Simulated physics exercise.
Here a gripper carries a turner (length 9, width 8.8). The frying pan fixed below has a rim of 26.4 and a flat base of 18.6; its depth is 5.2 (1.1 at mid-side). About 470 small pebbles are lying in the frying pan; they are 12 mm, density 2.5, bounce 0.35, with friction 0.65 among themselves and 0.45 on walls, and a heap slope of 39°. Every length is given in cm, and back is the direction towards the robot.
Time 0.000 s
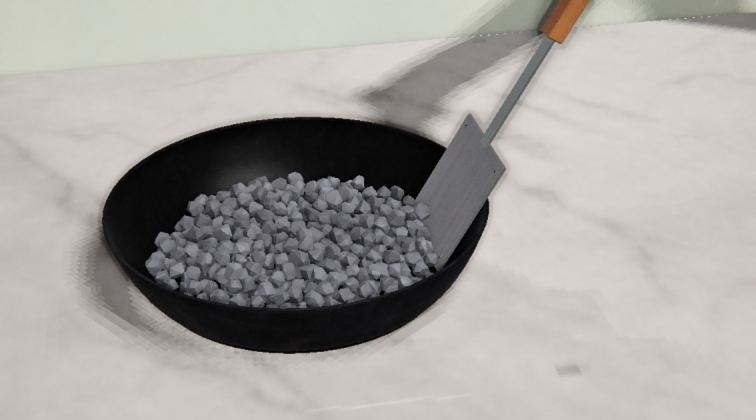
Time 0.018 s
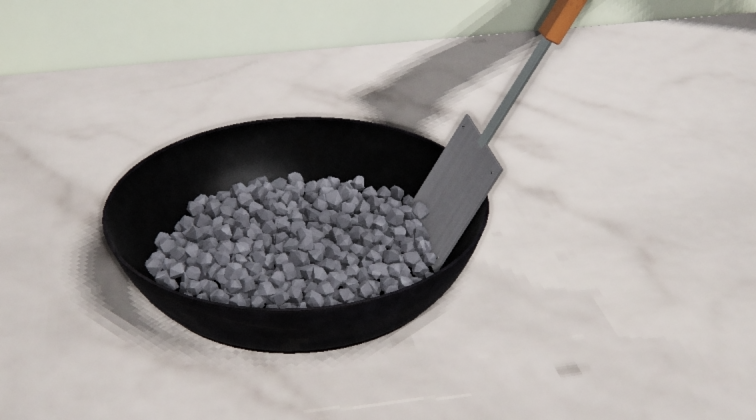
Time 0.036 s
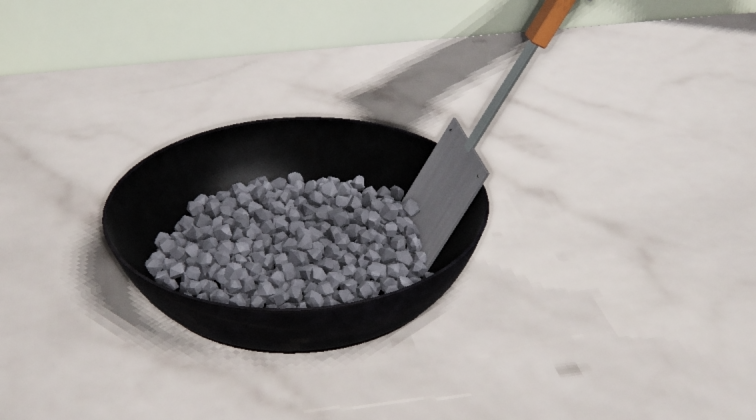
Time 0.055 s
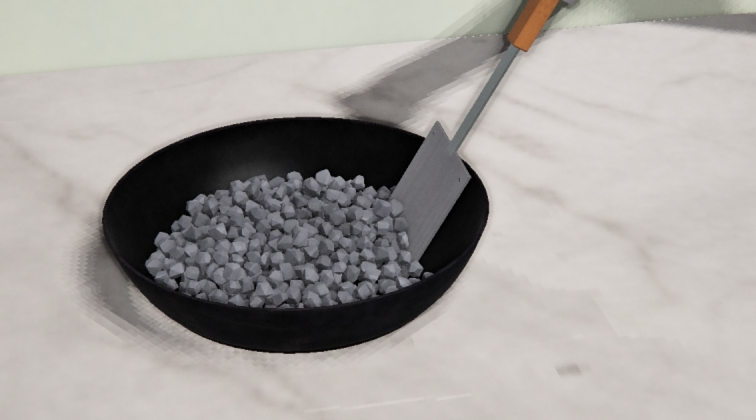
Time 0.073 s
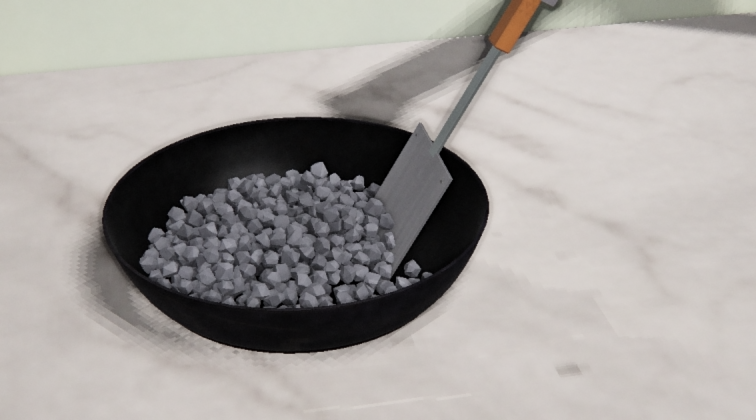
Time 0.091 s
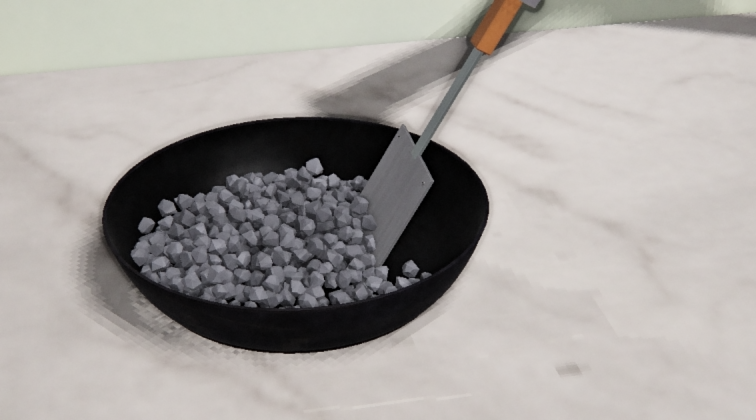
A metal turner with an orange-brown handle slides slowly leftward through a black frying pan, its flat grey blade tilted and pushing the small grey pebbles into a heap toward the left. The pan rests on a pale marbled surface before a light green wall, viewed from above at an angle by a still camera. A few pebbles remain behind the blade at the right as the handle's shadow shifts left.
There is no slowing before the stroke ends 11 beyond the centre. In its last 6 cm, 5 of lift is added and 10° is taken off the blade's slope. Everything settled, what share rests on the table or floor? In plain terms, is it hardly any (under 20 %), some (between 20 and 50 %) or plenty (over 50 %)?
Some - between 20 and 50 %.
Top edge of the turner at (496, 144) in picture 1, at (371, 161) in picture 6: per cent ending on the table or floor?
Near 35 in a hundred.
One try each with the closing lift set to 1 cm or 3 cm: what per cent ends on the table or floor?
Close to 40 and 40 percent respectively.
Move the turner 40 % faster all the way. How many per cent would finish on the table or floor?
Roughly 35 per cent, I'd say.
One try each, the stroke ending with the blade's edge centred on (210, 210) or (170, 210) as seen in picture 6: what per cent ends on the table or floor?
First try roughly 5 percent, second roughly 20 percent.
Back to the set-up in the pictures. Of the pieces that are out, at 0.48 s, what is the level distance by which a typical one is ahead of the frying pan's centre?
Distance ahead of centre: Approx. 24 cm.
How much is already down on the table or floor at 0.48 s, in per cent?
Estimate: About 15 percent.
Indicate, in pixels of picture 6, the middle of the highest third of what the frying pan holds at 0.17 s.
Roughly at pixel (225, 234).
After 0.17 s, sloping 60°, highest piece 5 above the table; 471 in the frying pan.
After 0.25 s, sloping 57°, highest piece 8 above the table; 465 in the frying pan, 6 on the blade or in flight.
After 0.48 s, sloping 50°, highest piece 15 above the table; 307 in the frying pan, 65 on the table or floor, 99 on the blade or in flight.
After 1.53 s, sloping 50°, highest piece 6 above the table; 307 in the frying pan, 164 on the table or floor.
In the end, 307 in the frying pan, 164 on the table or floor. That is 35 % on the table or floor.
